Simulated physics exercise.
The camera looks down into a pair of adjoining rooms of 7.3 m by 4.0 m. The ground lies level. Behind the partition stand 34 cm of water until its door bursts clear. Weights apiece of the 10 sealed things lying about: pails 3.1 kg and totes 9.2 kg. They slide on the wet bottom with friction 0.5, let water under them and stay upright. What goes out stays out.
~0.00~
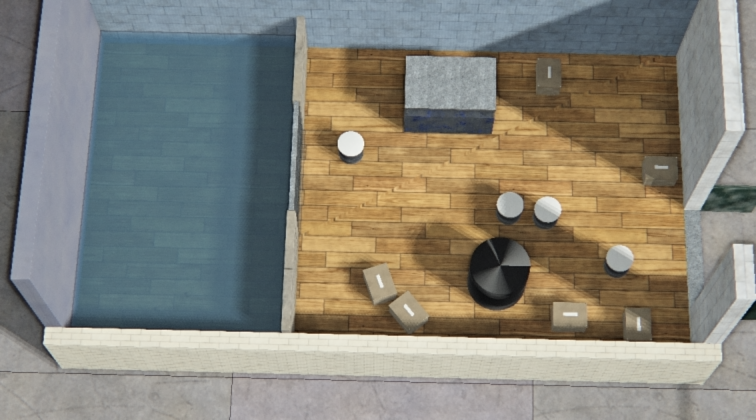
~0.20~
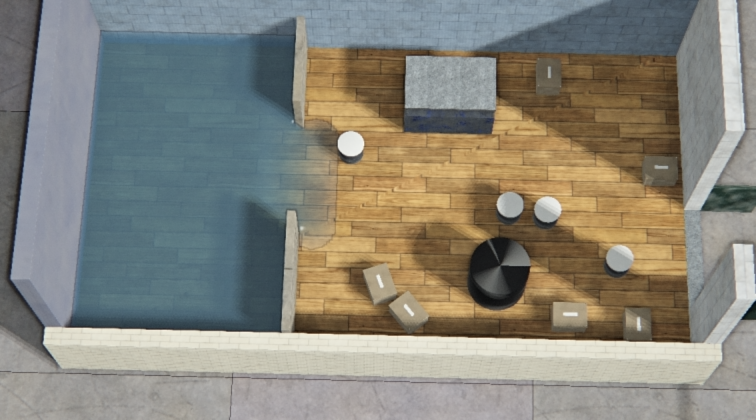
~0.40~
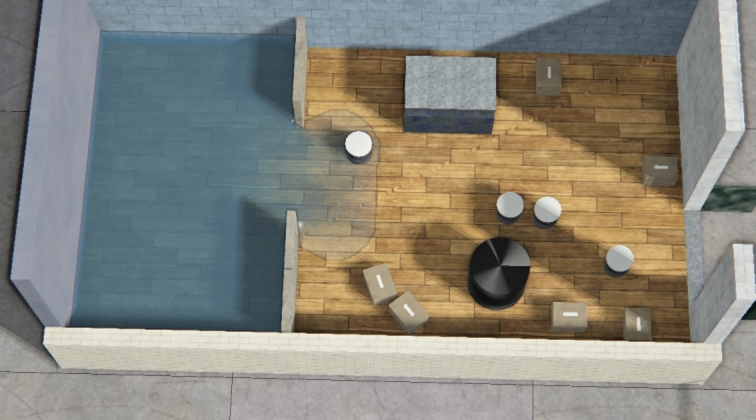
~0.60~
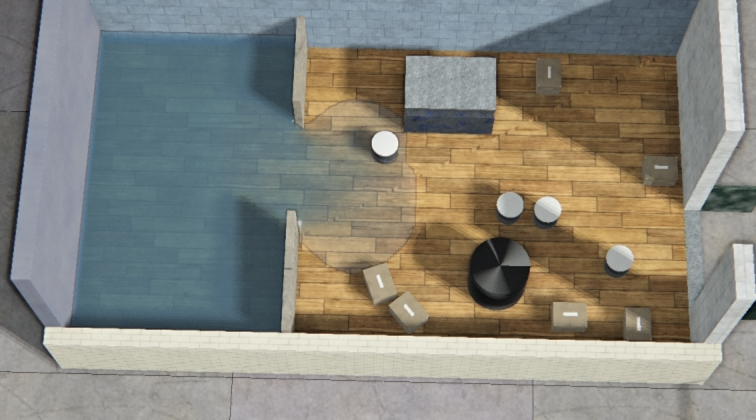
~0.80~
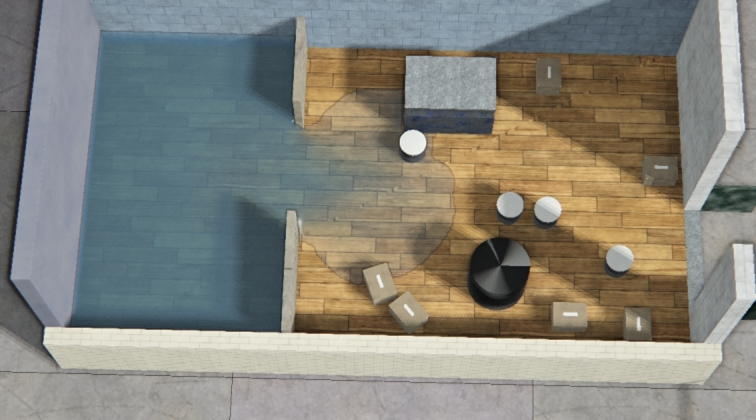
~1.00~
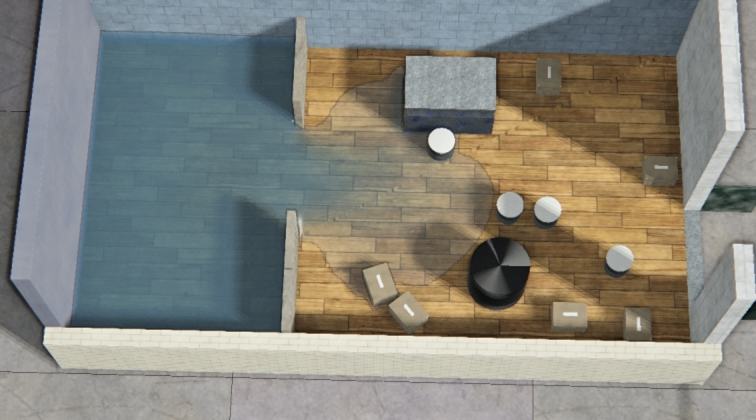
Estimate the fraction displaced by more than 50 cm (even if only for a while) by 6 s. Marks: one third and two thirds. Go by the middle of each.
Share: One to two thirds.
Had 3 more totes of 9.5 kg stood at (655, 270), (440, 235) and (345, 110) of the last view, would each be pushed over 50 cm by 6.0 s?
In that order: Past it, more, under.
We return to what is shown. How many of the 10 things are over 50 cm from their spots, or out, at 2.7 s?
I count 4.
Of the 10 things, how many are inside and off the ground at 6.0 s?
At that moment 2.
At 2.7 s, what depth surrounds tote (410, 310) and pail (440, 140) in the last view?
About 1 and 7 cm.
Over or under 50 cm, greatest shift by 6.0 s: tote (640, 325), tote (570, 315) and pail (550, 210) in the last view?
In that order: Less, short of it, over.
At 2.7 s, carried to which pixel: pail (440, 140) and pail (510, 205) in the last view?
Near (671, 114) and (615, 217).
After 1.4 s 1 of 10 are over 50 cm from their spots; 0 afloat.
After 2.7 s 4 of 10 are over 50 cm from their spots; 3 afloat.
After 4.2 s 4 of 10 are over 50 cm from their spots; 2 afloat.
After 6.0 s 6 of 10 are over 50 cm from their spots, and 6 have been at some point; 2 afloat.
